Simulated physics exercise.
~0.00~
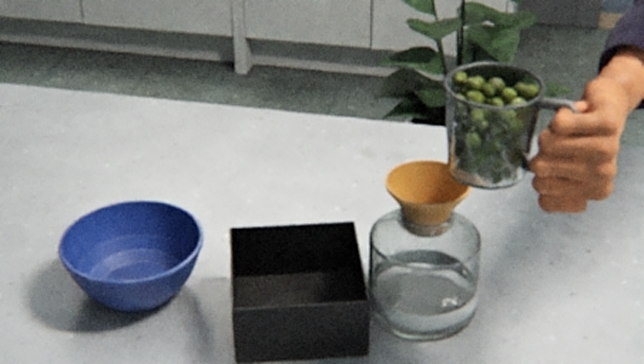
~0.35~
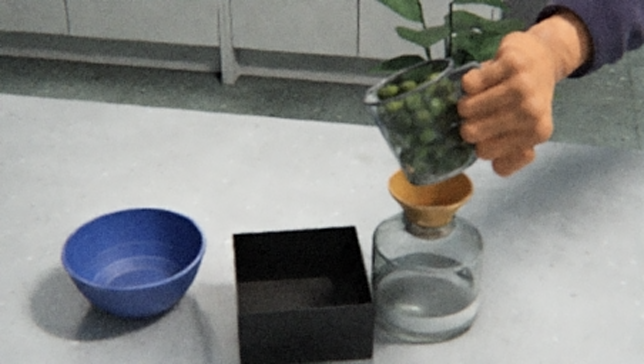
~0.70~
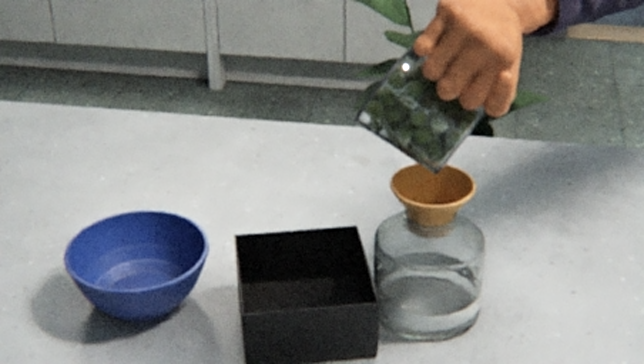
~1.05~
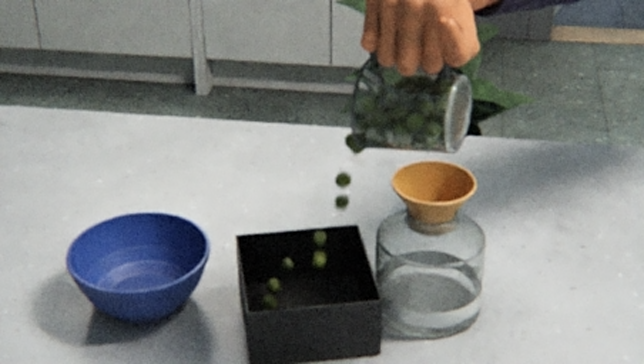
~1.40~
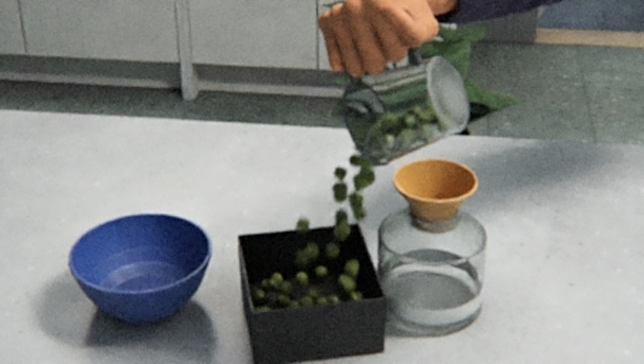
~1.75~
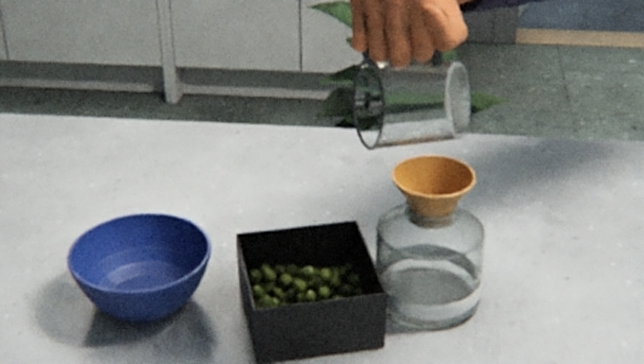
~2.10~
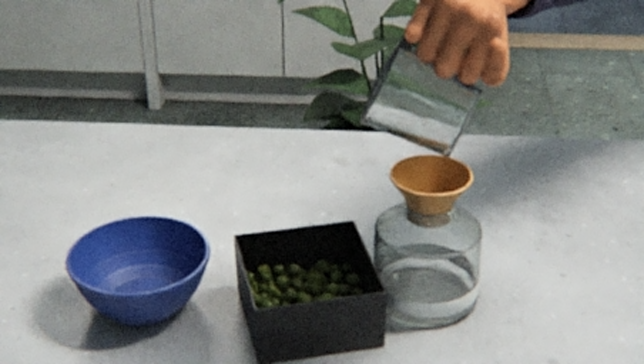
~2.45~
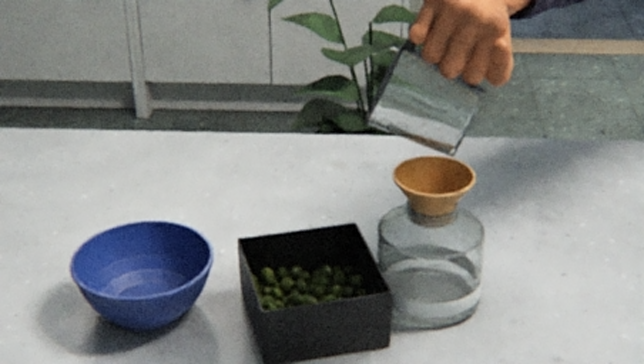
On a pale tabletop, a hand tips small green olives from a clear cup into a black tin.
